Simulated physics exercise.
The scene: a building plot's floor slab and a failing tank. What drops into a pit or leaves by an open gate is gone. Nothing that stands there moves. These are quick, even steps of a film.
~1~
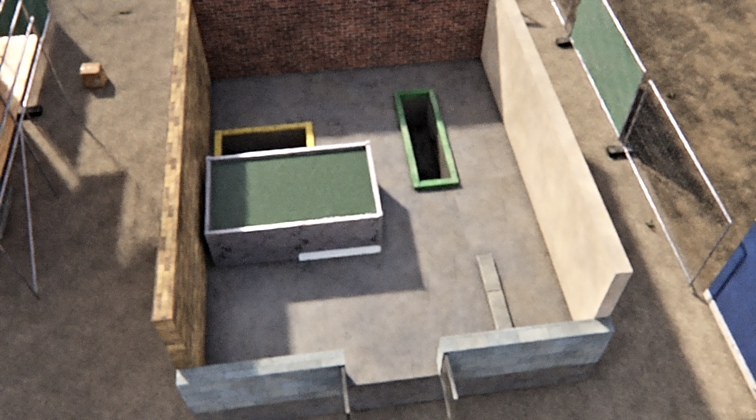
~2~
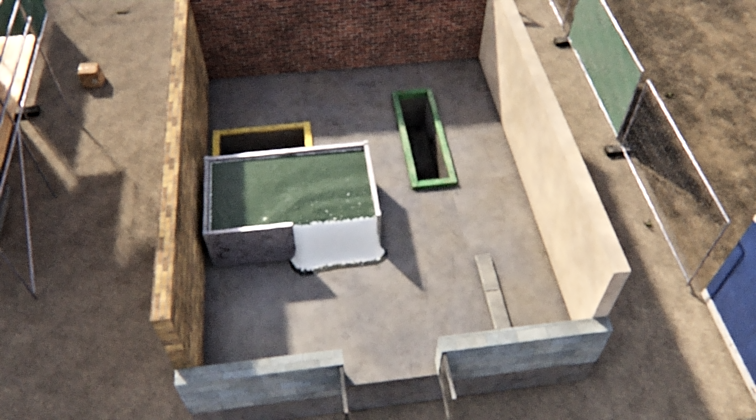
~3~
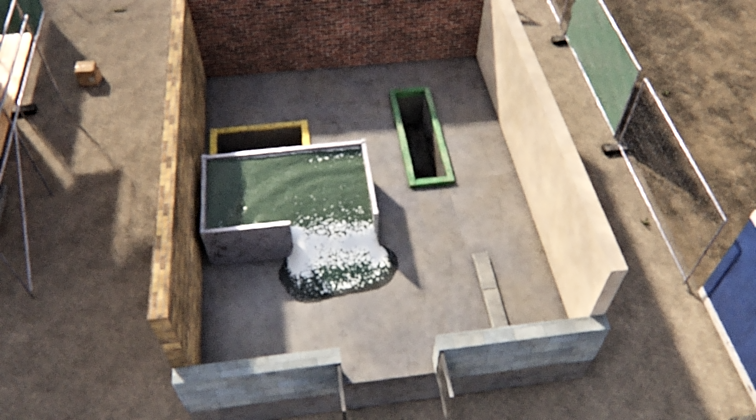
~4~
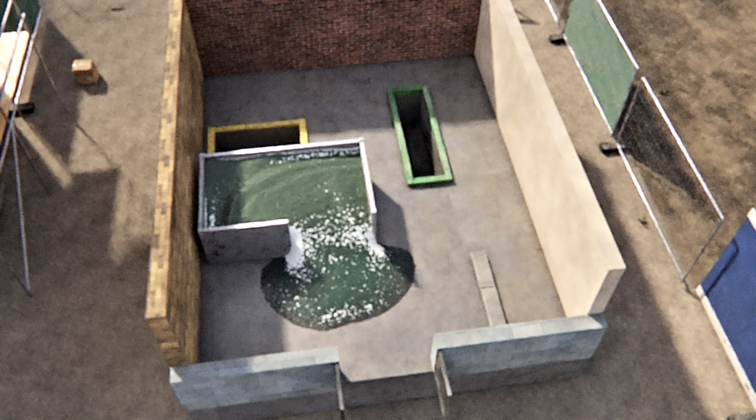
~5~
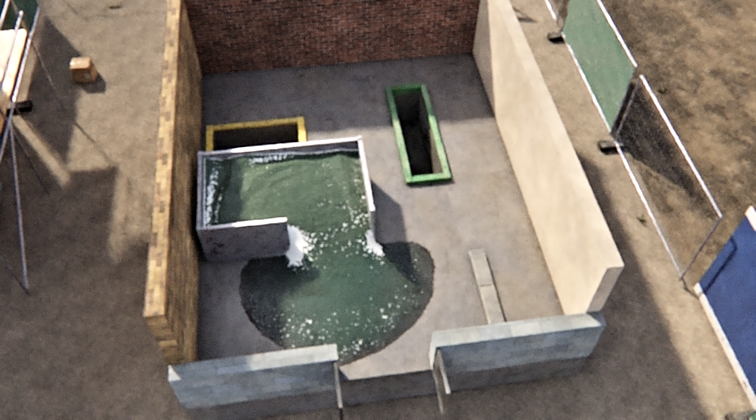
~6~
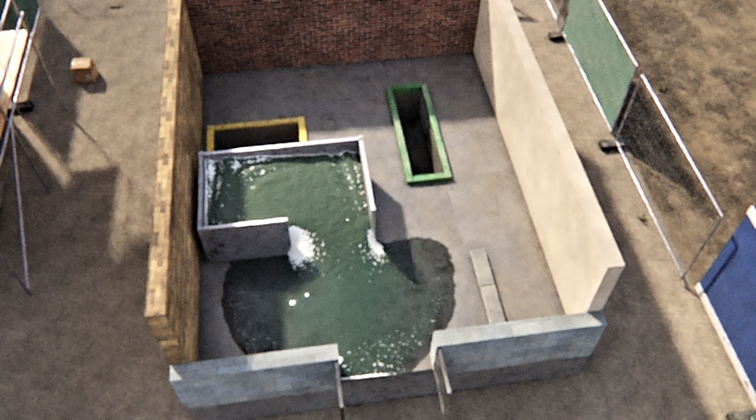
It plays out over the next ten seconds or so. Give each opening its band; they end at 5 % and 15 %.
One by one: The gate takes over 15 %; the green pit takes under 5 %; the yellow pit takes under 5 %.
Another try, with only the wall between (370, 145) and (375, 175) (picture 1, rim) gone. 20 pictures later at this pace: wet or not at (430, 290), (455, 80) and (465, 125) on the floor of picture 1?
As listed: Dry, wet, wet.
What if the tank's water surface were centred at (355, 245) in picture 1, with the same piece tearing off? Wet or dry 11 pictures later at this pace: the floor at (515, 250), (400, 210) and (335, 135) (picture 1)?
One after the other: Covered, dry, no water.
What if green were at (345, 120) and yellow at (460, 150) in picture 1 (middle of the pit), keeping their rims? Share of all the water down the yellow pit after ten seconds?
Roughly, in per cent: Yellow 6.
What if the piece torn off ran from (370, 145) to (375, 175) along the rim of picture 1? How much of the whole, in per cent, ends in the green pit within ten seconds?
Parts in a hundred: Green 35.
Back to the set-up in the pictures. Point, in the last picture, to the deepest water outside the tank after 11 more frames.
Roughly at (572, 336).
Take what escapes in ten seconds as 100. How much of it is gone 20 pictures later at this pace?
Roughly 55 per cent.
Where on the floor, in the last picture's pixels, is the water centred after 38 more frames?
At about (365, 238).
A moment on, water covers 25 % of the floor; the gate 8 %, the green pit 0 %, the yellow pit 0 %.
Next, water covers 30 % of the floor; the gate 18 %, the green pit 0 %, the yellow pit 0 %.
Then, water covers 50 % of the floor; the gate 29 %, the green pit 0 %, the yellow pit 0 %.
Later, water covers 65 % of the floor; the gate 41 %, the green pit 0 %, the yellow pit 1 %.
In the end, water covers 85 % of the floor; the gate 50 %, the green pit 0 %, the yellow pit 1 %.
